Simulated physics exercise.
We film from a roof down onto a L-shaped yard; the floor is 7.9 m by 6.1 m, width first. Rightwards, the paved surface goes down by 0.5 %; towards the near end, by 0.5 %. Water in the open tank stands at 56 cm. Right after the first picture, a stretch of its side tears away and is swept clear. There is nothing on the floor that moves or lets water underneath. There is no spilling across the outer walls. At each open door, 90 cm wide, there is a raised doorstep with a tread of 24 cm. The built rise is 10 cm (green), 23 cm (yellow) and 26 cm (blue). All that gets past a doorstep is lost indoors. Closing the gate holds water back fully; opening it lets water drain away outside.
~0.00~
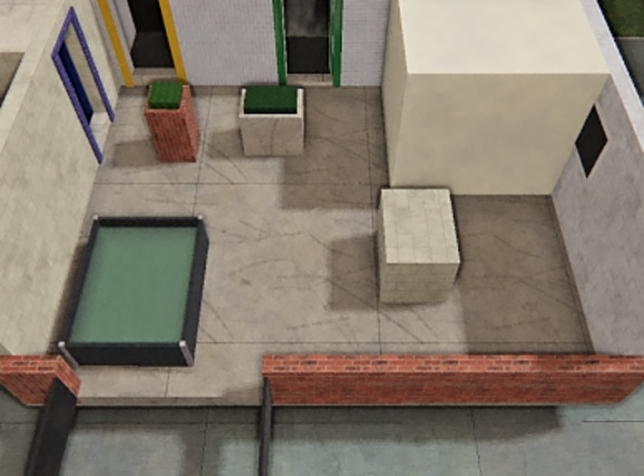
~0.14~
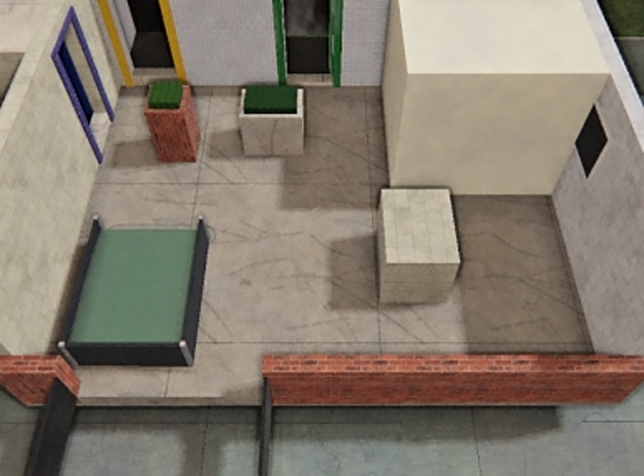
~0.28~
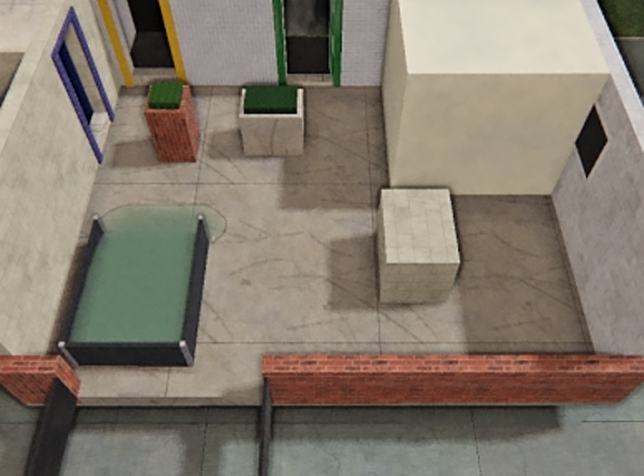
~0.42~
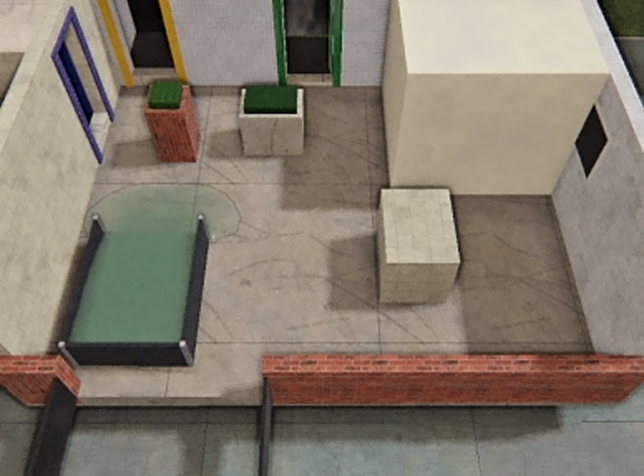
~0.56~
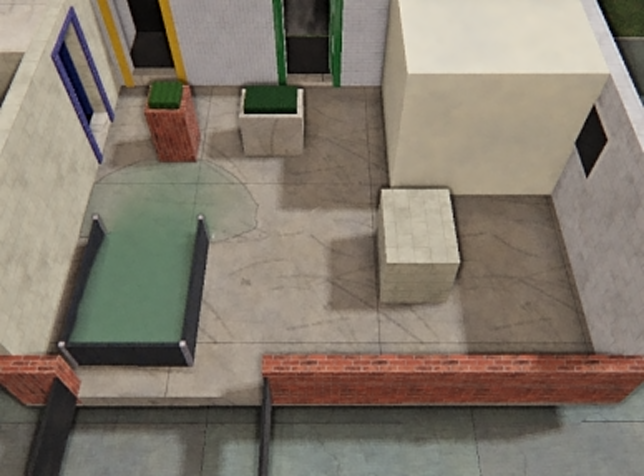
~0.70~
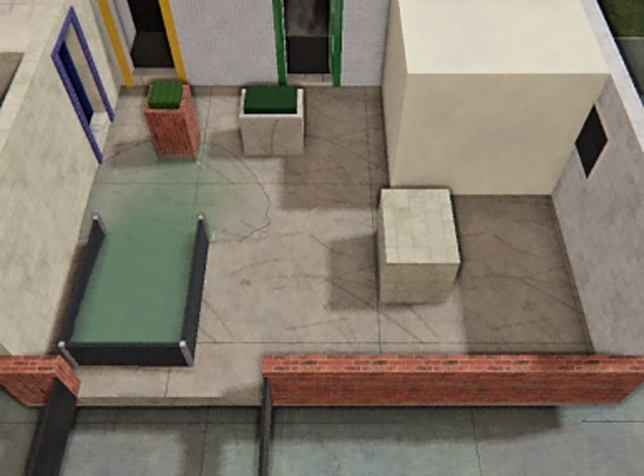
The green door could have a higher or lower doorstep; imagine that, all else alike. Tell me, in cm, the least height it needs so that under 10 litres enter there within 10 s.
Around 9.5 cm at the least.
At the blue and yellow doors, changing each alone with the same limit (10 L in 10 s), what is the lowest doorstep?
You'd want some 18 cm at blue and some 24 cm at yellow.
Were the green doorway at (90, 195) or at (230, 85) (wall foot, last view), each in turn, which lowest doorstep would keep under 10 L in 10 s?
Roughly 11.5 cm, then roughly 18 cm.
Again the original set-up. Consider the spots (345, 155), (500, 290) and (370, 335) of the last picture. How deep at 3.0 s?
Approx. 2 / 0 / 0 cm.
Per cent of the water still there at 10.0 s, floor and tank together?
Share still there: Approx. 96 percent.
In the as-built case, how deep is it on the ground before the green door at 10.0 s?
A ruler would read roughly 6.0 cm.
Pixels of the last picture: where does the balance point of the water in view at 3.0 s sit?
Look at about (186, 183) in the last view.
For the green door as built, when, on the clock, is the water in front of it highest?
About 6.5 seconds.
After 1.4 s water covers 25 % of the floor, deepest (34 cm) near (170, 166); it has not reached the green door.
After 3.0 s water covers 40 % of the floor, deepest (27 cm) near (203, 90); 5 cm at the green door, 0 litres in over its 10 cm doorstep.
After 10.0 s water covers 95 % of the floor, deepest (10 cm) near (297, 380); 6 cm at the green door, 7 litres in over its 10 cm doorstep.
At the green door as built, the water arrived by 2.0 s and peaked near 12 cm at 6.4 s.
Run again over the same 10 s with other heights there, 17 litres in over 8 cm, 4 litres over 11 cm. The limit of 10 litres is kept from about 9.5 cm up.
